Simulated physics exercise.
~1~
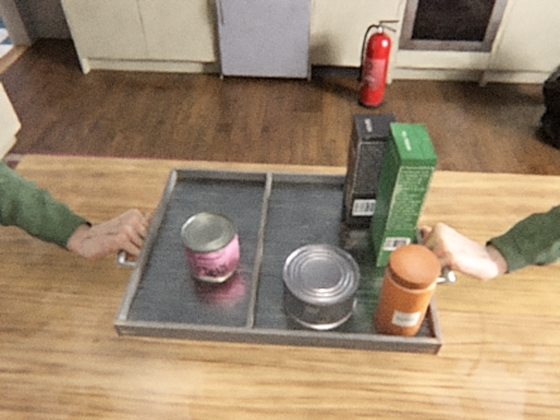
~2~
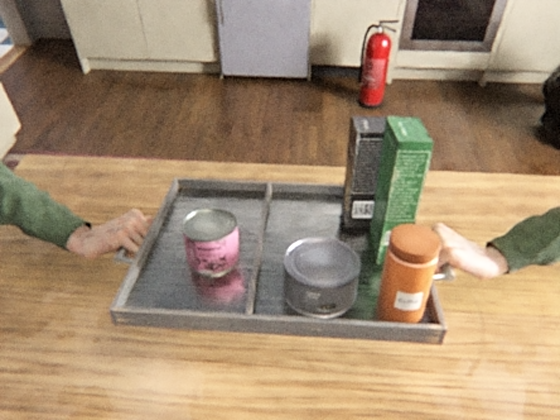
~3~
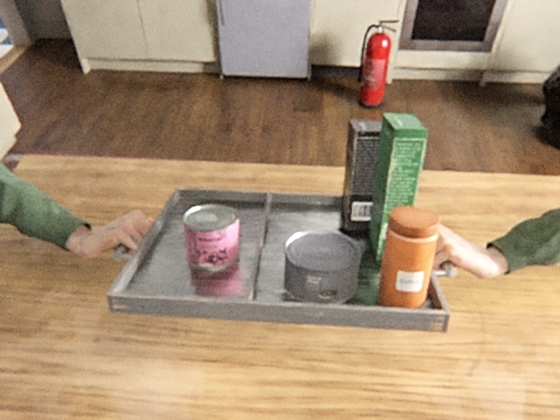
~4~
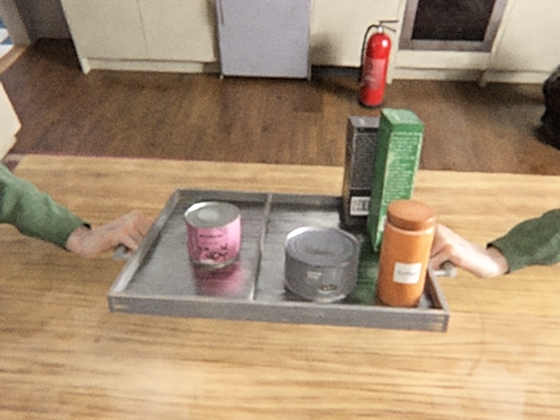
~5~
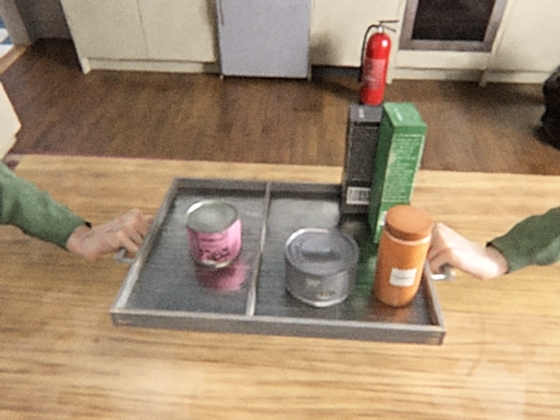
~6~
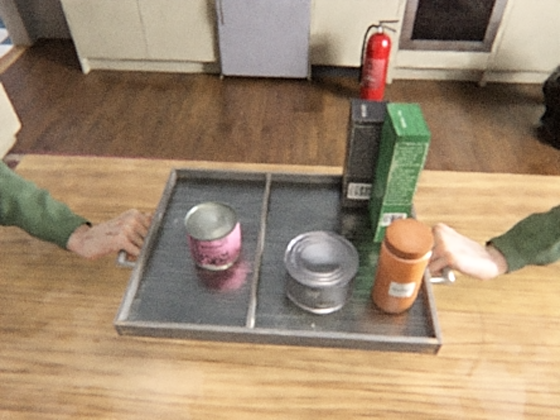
Two hands tilting a tray of cans, cartons and an orange jar away, then levelling it, everything still standing on it.
